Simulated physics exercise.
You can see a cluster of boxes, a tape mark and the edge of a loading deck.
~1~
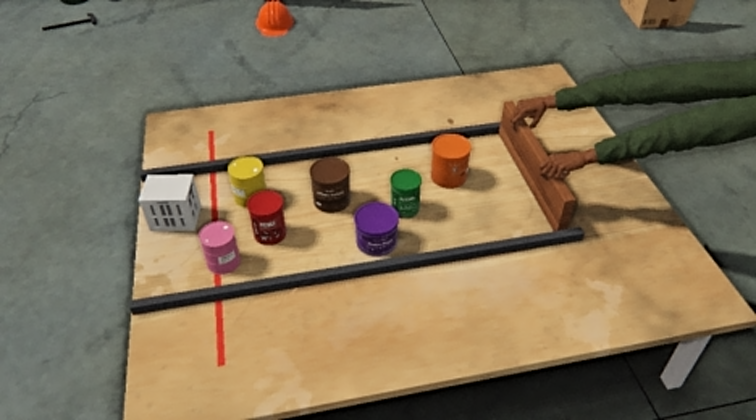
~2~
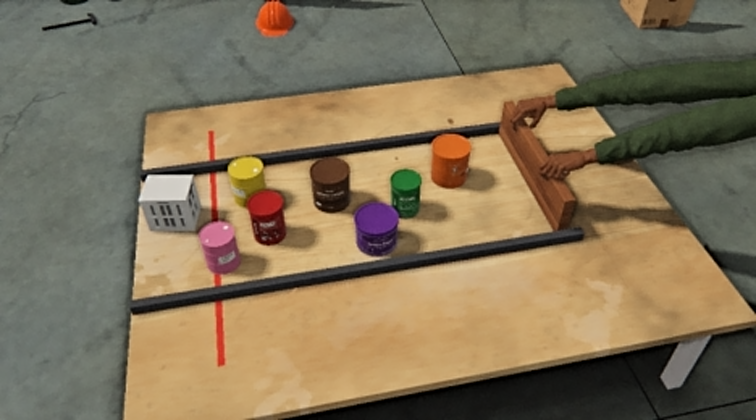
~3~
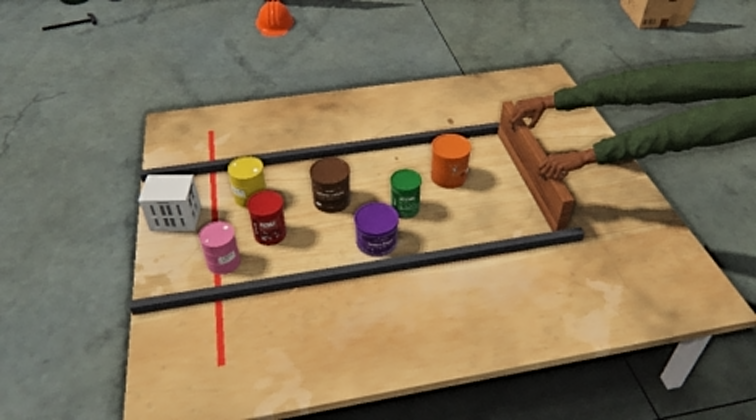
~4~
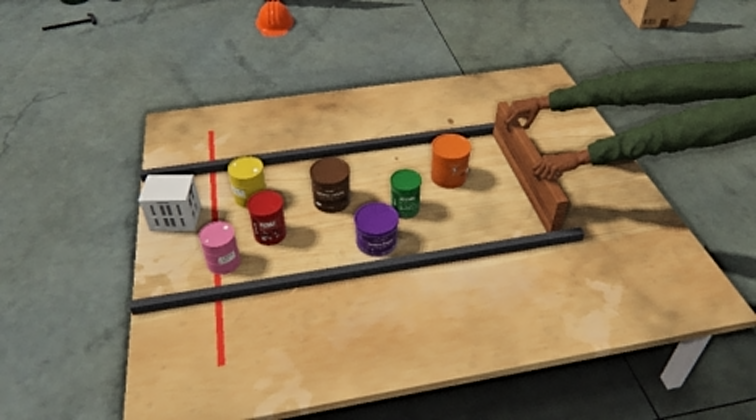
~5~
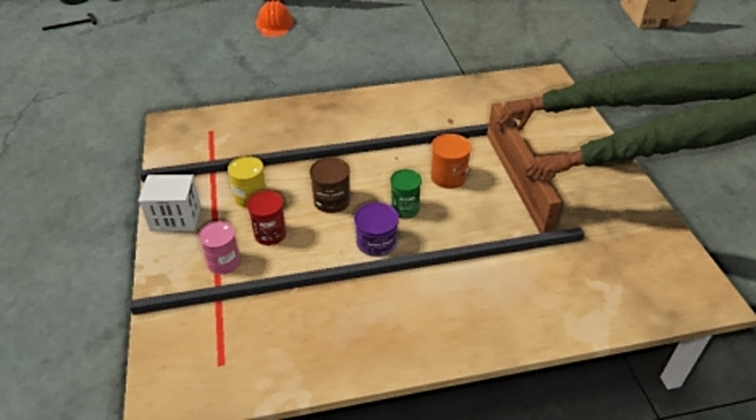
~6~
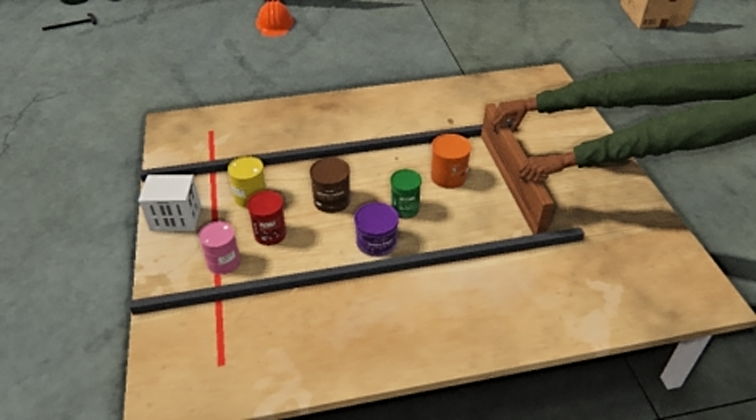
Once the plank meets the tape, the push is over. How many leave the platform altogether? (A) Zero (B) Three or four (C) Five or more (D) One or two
One or two (D).
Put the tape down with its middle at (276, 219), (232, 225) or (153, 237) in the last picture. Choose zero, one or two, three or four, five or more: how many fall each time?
Well, it comes out as none, none at all and at least five, in that order.
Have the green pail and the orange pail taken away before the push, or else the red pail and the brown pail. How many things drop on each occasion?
That gives 0 for the first pair taken away and 0 for the second.
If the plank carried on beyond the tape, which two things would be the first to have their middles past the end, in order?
Order: White crate before pink canister.
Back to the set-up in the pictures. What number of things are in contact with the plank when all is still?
In contact: 4.
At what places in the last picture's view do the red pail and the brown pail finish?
Red pail: About (157, 248); brown pail: About (158, 221).
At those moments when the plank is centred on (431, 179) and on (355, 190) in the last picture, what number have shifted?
Tally: 1; 4.
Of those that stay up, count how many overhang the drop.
That comes to 0 of them.
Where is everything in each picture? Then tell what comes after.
White crate (171, 203); pink canister (220, 248); yellow canister (248, 182); plank (533, 164); tape (215, 228), in the first frame.
Pink canister (220, 248); brown pail (331, 186), in the second frame.
Yellow canister (248, 183); plank (532, 164), in the third frame.
White crate (171, 203); green pail (405, 194), in the fourth frame.
Pink canister (220, 248); purple pail (377, 230), in the fifth frame.
White crate (171, 203); pink canister (220, 248); yellow canister (248, 183); plank (514, 167); tape (215, 228), in the sixth frame.
Soon after, none off yet; white crate at rest near (171, 203); pink canister at rest near (220, 248); yellow canister at rest near (248, 183).
In the end, the number that fall off is one or two; gone, white crate.
